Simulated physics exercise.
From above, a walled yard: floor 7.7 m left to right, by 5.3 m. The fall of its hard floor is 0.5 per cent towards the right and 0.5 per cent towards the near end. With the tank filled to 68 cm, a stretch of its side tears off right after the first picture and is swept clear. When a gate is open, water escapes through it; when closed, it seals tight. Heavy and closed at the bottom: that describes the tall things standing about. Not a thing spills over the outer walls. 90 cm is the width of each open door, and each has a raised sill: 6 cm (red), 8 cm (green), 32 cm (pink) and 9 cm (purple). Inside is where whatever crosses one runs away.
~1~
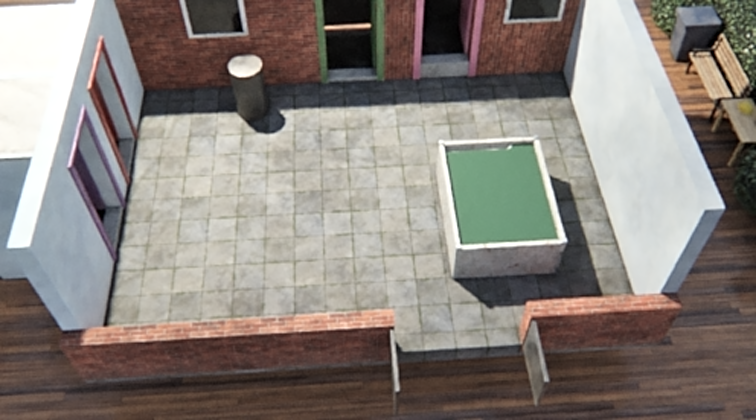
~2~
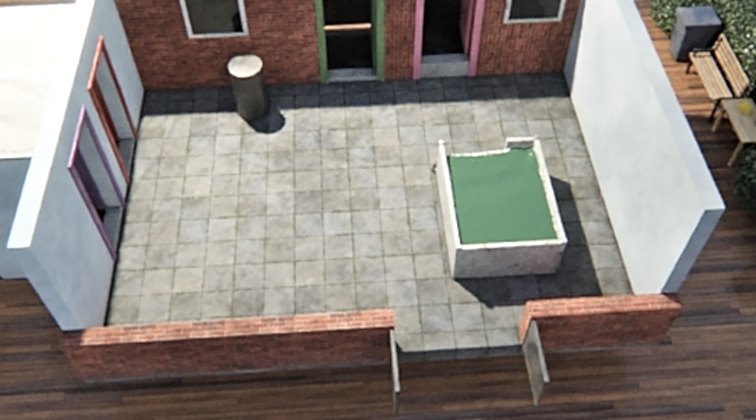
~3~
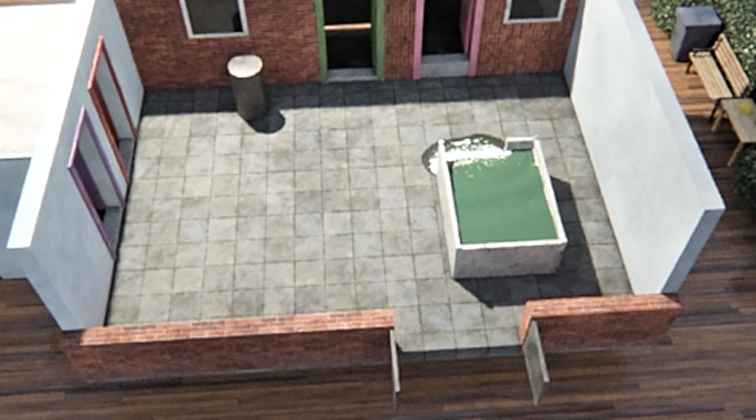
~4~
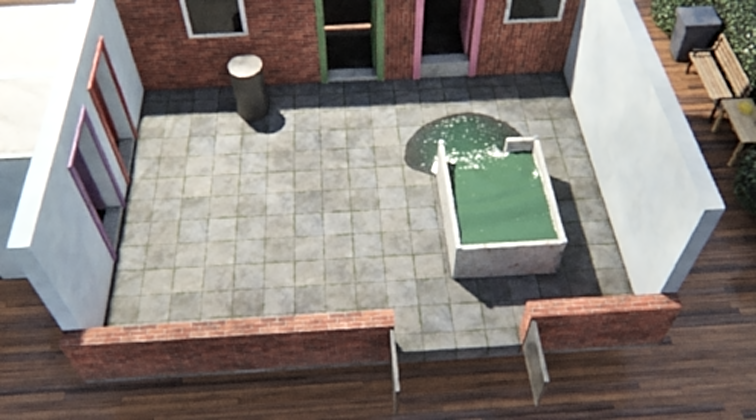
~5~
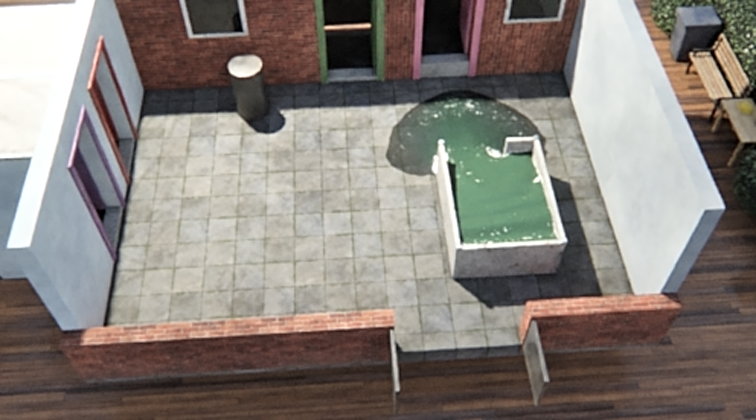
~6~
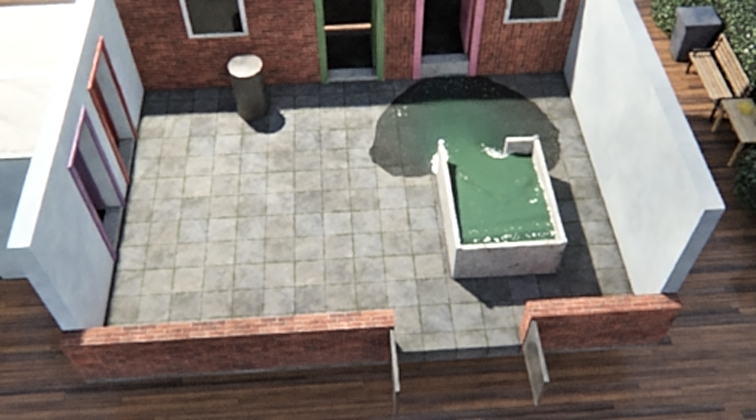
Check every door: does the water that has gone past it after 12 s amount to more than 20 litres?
Outcome: The red door never breaches the limit; the green door breaches the limit; the pink door never breaches the limit; the purple door never breaches the limit.
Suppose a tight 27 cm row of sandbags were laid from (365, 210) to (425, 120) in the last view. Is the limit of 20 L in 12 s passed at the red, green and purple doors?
With that change: Red stays within, green stays within, purple stays within.
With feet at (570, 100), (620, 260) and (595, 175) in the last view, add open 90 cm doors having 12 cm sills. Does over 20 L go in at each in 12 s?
More, less, less.
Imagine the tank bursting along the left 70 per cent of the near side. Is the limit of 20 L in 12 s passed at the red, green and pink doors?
Red falls short; green falls short; pink falls short.
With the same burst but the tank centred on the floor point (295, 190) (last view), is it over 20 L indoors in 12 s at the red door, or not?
Against the limit, the red door gets more than that.
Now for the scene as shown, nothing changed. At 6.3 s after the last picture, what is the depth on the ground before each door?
Red 4 cm, green 5 cm, pink 8 cm, purple 5 cm.
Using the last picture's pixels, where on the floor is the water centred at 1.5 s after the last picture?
I'd say somewhere around (464, 152).
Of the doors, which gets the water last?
Purple.
Then, 0.7 s after the last picture water covers 20 % of the floor and is deepest (34 cm) near (467, 167); red door not reached, green door 12 cm at the sill, 0 L in, pink door 32 cm at the sill, 0 L in, purple door not reached.
Then, 1.5 s after the last picture water covers 25 % of the floor and is deepest (36 cm) near (557, 74); red door not reached, green door 16 cm at the sill, 19 L in, pink door 29 cm at the sill, 0 L in, purple door not reached.
Then, 2.8 s after the last picture water covers 40 % of the floor and is deepest (22 cm) near (559, 80); red door not reached, green door 10 cm at the sill, 41 L in, pink door 16 cm at the sill, 0 L in, purple door not reached.
Then, 6.3 s after the last picture water covers 85 % of the floor and is deepest (13 cm) near (598, 324); red door 4 cm at the sill, 0 L in, green door 5 cm at the sill, 45 L in, pink door 8 cm at the sill, 1 L in, purple door 5 cm at the sill, 0 L in.
Then, 11.3 s after the last picture water covers 100 % of the floor and is deepest (9 cm) near (623, 322); red door 2 cm at the sill, 0 L in, green door 3 cm at the sill, 45 L in, pink door 4 cm at the sill, 1 L in, purple door 3 cm at the sill, 0 L in.
